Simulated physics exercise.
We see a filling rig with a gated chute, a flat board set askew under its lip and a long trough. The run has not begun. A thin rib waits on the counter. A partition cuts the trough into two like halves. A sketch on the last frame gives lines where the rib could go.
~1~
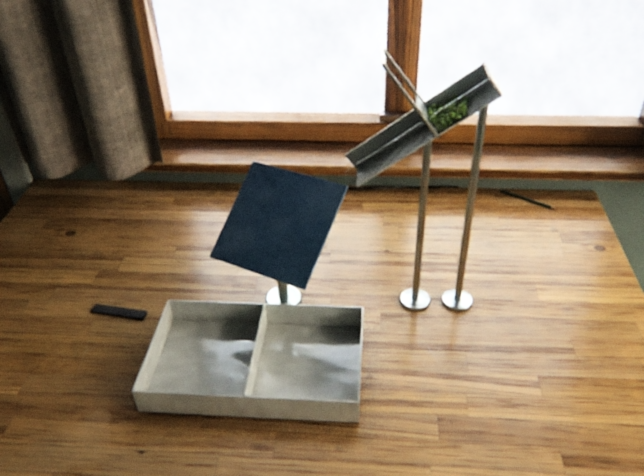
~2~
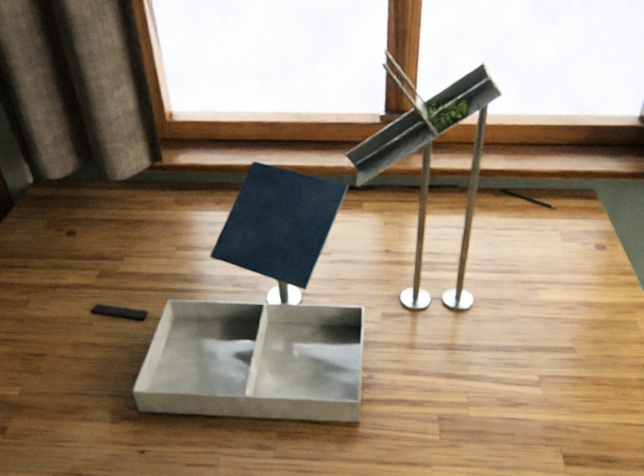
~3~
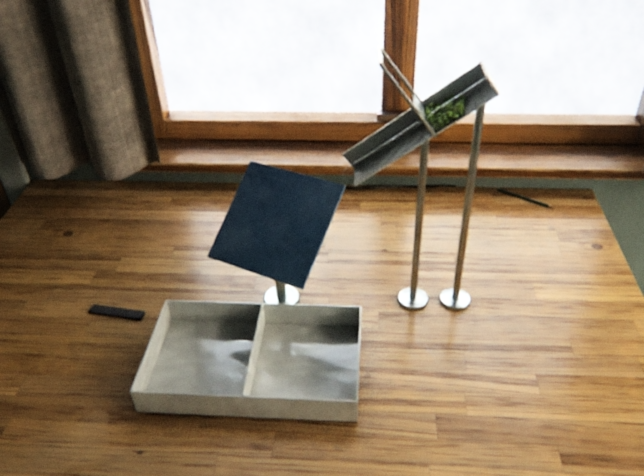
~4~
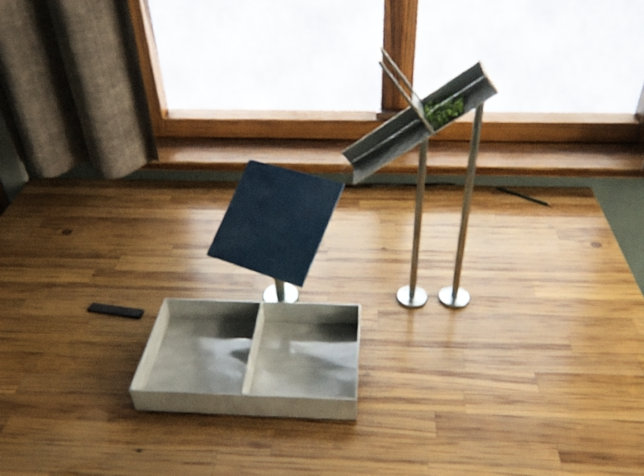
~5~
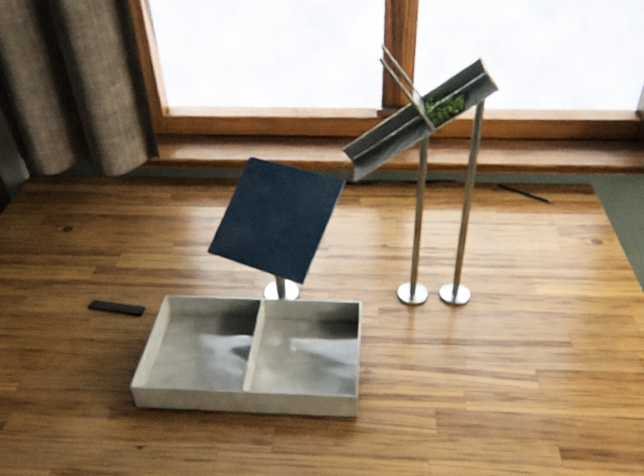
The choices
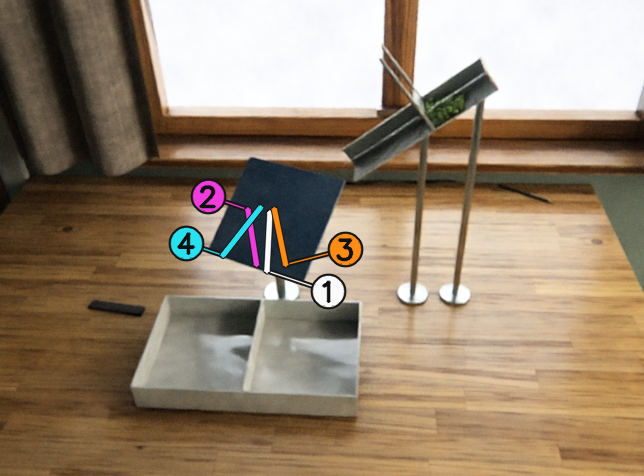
A divided tray sits below a tilted dark board and a raised chute, all still.
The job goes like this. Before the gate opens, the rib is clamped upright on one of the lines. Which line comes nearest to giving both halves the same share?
I would pick line 2.
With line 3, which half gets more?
More lands on the right.
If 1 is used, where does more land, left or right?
The right half.
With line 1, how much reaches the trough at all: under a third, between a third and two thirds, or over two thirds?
It is over two thirds.
On the marked copy, line 1 from (269, 212) to (266, 270); line 2 from (247, 209) to (256, 264); line 3 from (274, 209) to (285, 264); line 4 from (260, 207) to (223, 255).
With 1, of what is caught, a stray few in the left half, nearly all in the right.
With 2, of what is caught, about a third in the left half, about two thirds in the right.
With 3, of what is caught, a stray few in the left half, nearly all in the right.
With 4, of what is caught, nearly all in the left half, a stray few in the right.
